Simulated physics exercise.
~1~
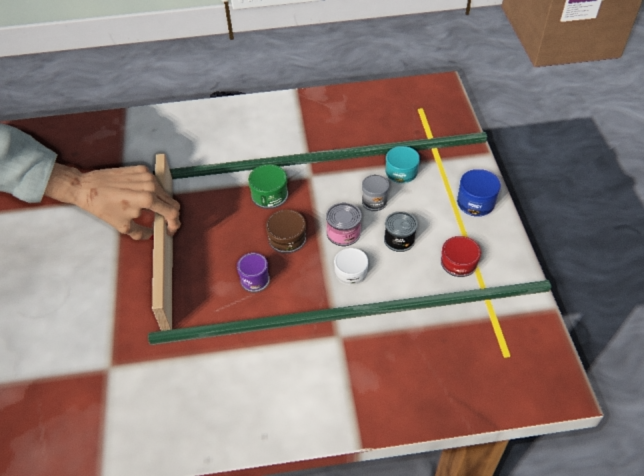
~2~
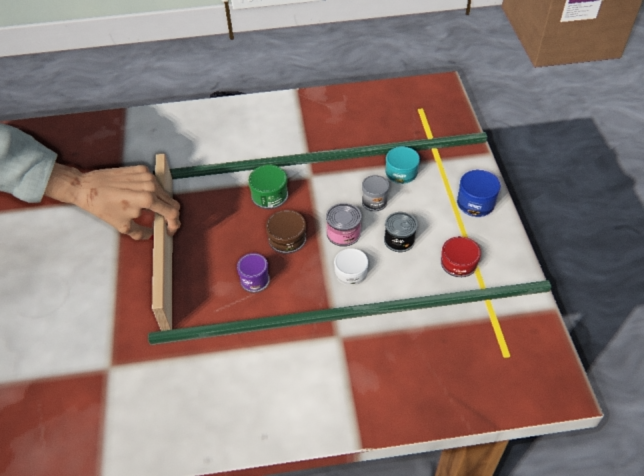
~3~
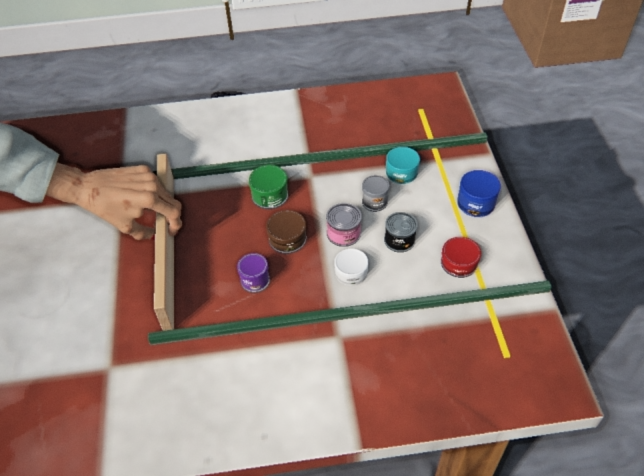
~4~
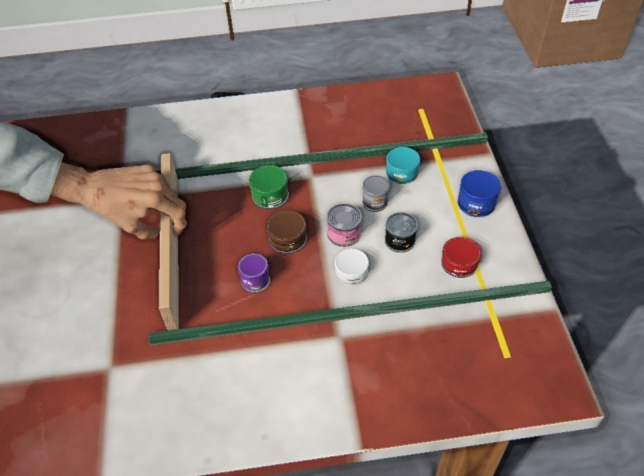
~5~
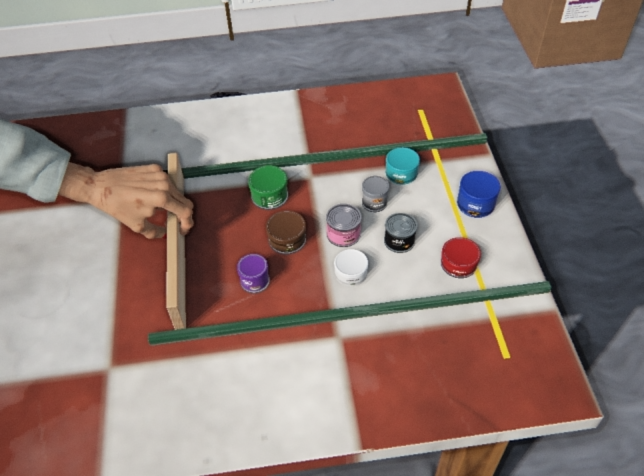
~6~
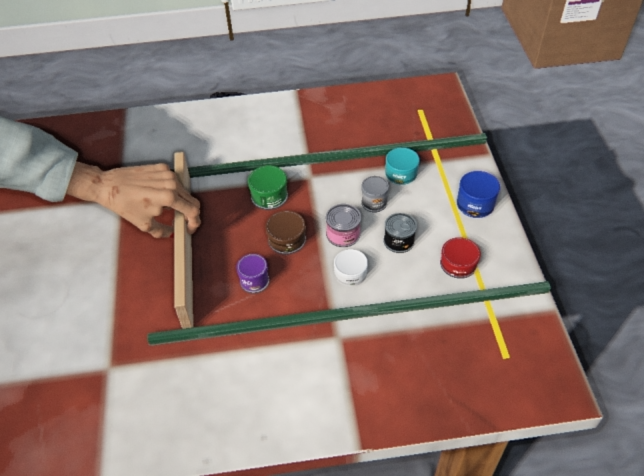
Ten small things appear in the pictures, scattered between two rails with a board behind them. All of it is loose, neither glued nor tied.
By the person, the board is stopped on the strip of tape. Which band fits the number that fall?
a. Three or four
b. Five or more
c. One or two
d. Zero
Option c: One or two.
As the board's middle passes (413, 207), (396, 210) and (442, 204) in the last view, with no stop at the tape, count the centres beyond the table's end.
Per position: 0 / 0 / 1.
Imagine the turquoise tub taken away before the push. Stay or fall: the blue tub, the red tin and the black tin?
Blue tub down; red tin still up; black tin still up.
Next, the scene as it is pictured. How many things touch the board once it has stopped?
Well, it touches 4.
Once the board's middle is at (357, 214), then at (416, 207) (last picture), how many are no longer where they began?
7 by the first point, 10 by the second.
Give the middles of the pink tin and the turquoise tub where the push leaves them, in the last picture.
Around (510, 196), then around (486, 148).
Soon after, none off yet; blue tub at rest near (478, 195); red tin at rest near (460, 258); turquoise tub at rest near (402, 166).
After that, none off yet; blue tub at rest near (478, 195); red tin at rest near (460, 258); turquoise tub moving near (407, 165).
In the end, the number that fall off is one or two; gone, blue tub.
